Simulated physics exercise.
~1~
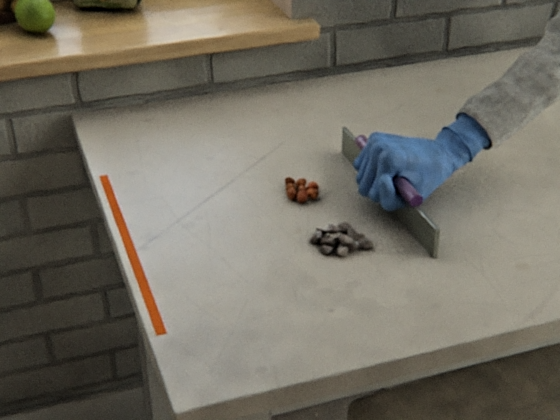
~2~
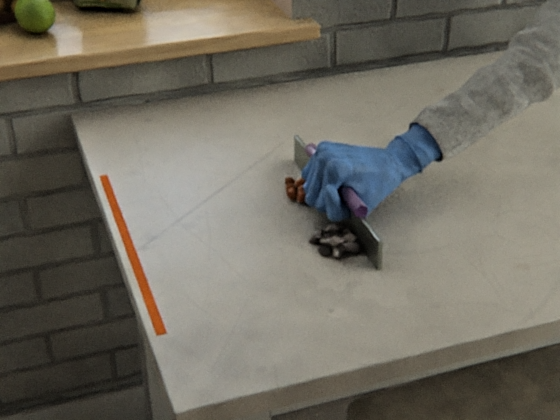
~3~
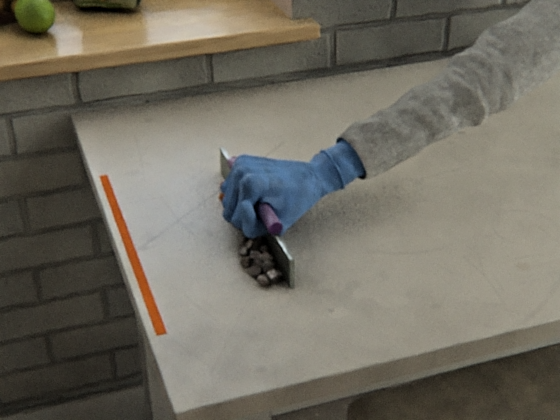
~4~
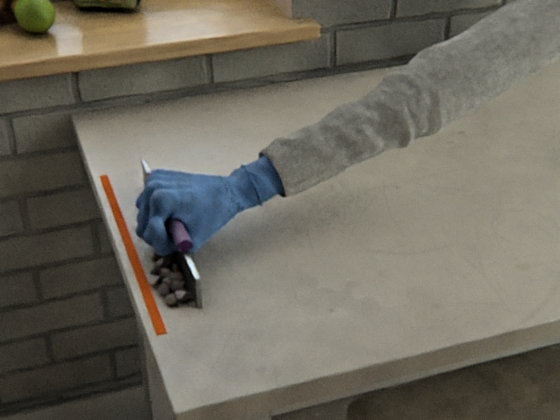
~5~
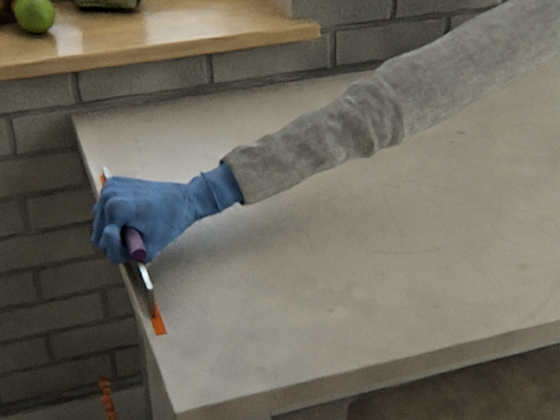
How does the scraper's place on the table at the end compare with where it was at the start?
At the start the scraper stood to the right of both little piles, well away from the orange tape. By the end it was at the tape, near the left end of the table.
